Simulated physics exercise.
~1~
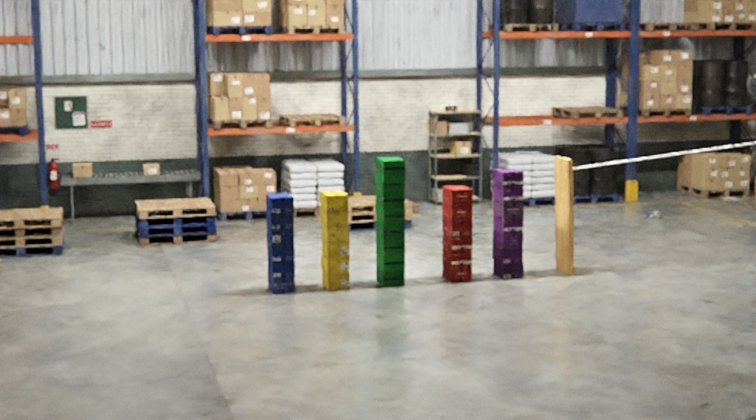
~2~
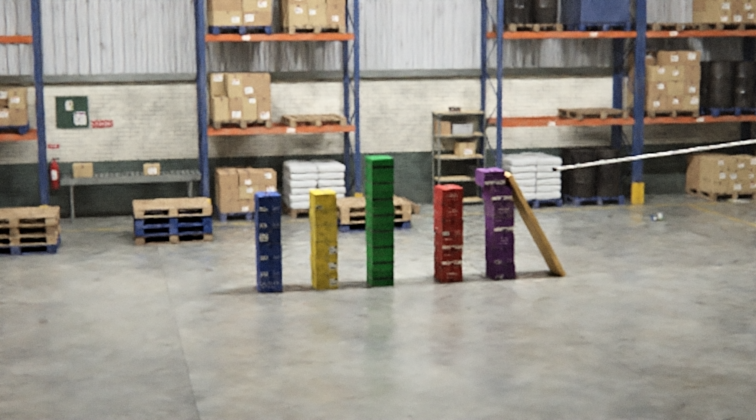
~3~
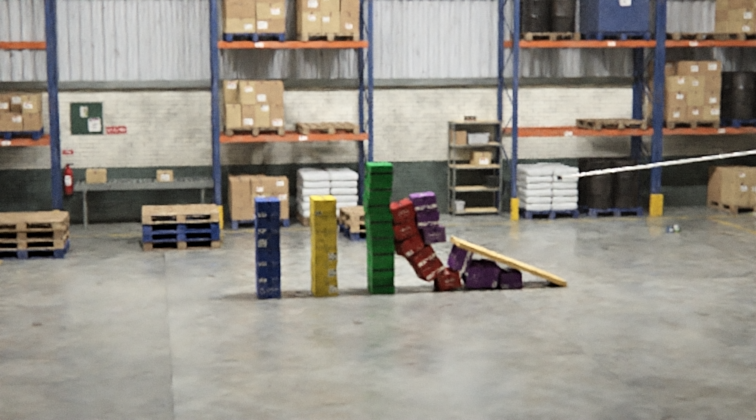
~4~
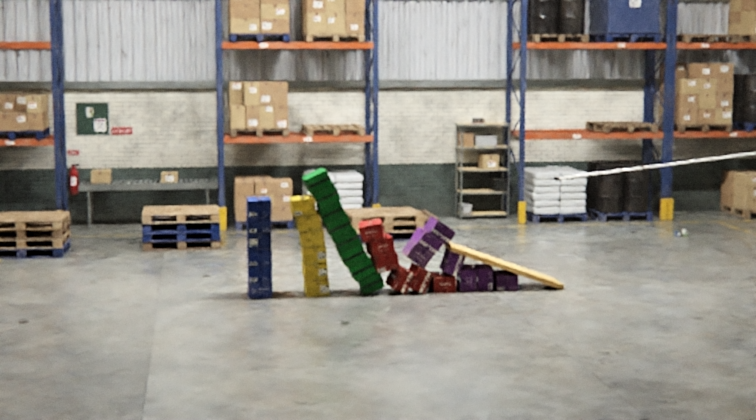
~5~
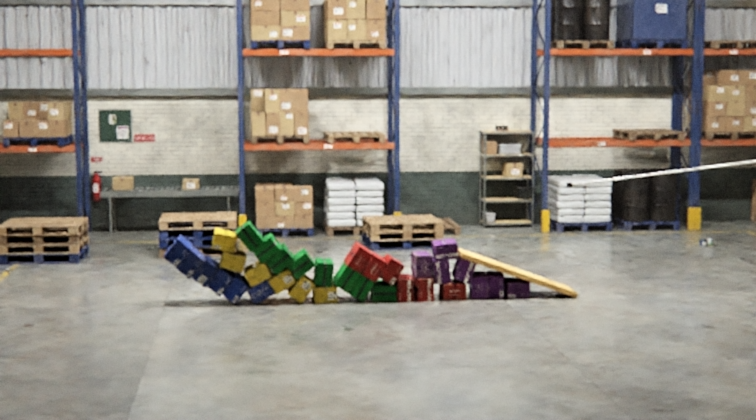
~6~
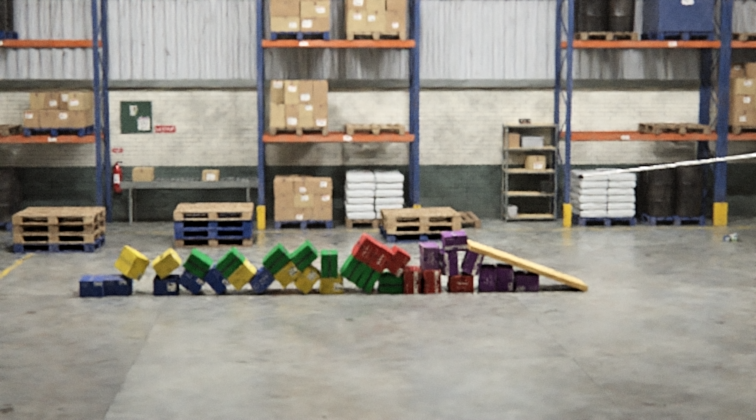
At first, five upright stacks of boxes, blue, yellow, green, red and purple, stand in a row on a warehouse floor, with a tall wooden board at the right end and a pale pole reaching toward its top. The board tips left against the purple stack, which buckles and knocks into the red one. Both crumple toward the green stack as the board slides lower. Green then leans into yellow, and the blue stack topples left after them. Finally all five stacks lie in a low, jumbled line, with the board resting aslant on the purple boxes.
